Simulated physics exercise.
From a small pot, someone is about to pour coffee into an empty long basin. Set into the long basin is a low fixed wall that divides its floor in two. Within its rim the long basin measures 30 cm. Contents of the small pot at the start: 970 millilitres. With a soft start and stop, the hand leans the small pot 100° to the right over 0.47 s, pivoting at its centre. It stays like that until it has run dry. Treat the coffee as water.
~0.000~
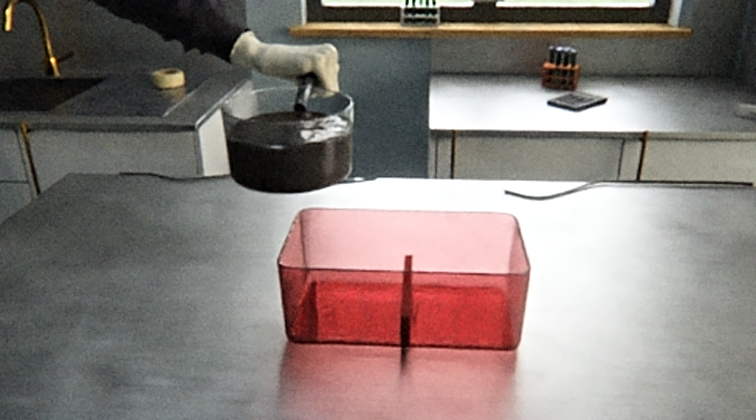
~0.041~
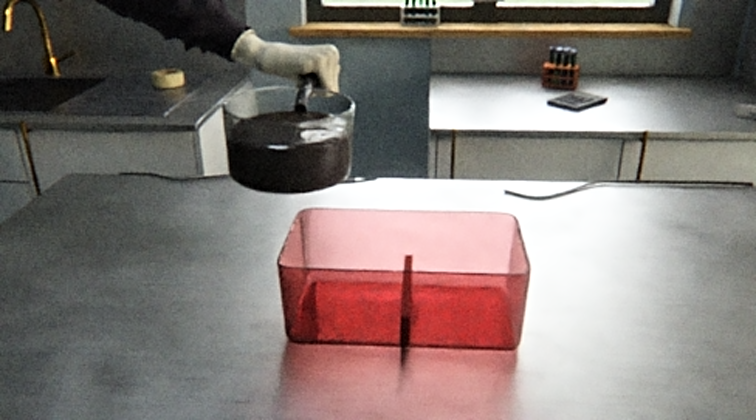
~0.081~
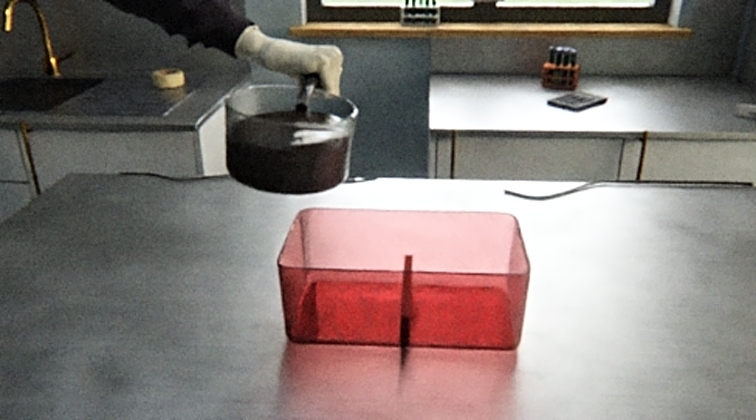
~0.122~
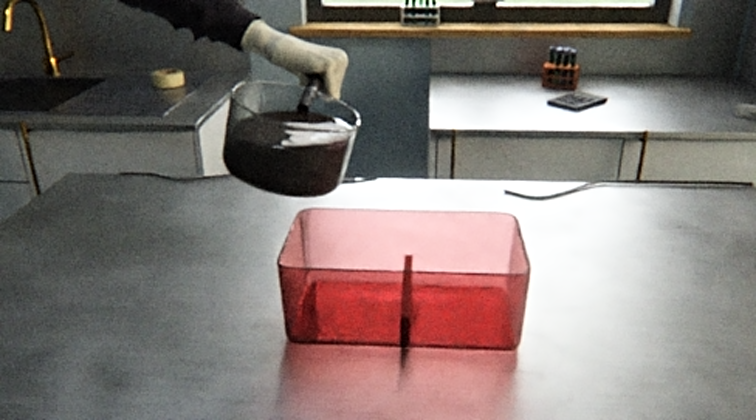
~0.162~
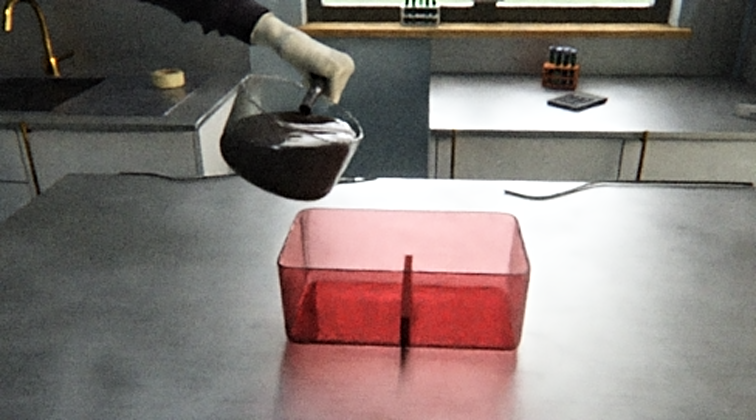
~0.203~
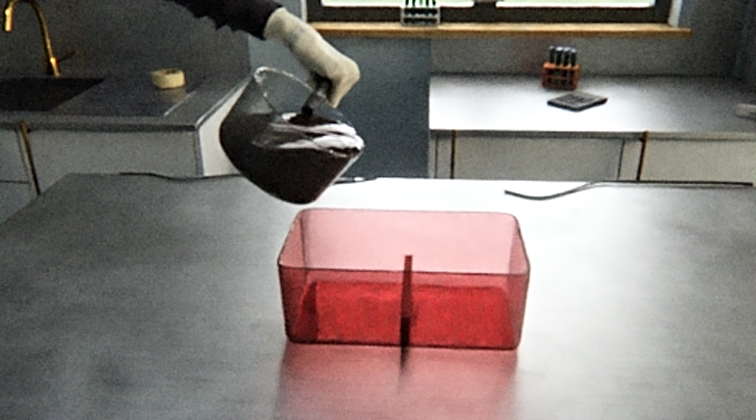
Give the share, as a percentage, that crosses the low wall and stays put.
Around 19 %.
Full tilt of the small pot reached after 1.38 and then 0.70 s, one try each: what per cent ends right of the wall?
45 then 25 %.
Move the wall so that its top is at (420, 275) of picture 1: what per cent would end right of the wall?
Estimate: About 5 percent.
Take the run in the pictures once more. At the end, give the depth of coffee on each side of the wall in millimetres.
32 mm left, 8 mm right.
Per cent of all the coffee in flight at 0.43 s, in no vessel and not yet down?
About 40 per cent.
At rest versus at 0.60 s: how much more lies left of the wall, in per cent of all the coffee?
Some 8 per cent.
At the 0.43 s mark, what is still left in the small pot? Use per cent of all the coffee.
Around 34 percent.
After 0.43 s the tilt is 98° and 34 per cent is still to pour, 23 is left of the wall and 3 right of it.
After 0.60 s the tilt is 100° and 11 per cent is still to pour, 69 is left of the wall and 12 right of it.
After 0.78 s the tilt is 100° and 3 per cent is still to pour, 67 is left of the wall and 14 right of it.
After 0.97 s the tilt is 100° and 1 per cent is still to pour, 78 is left of the wall and 17 right of it.
In the end 77 per cent lies left of the wall, 19 right of it and 4 outside.
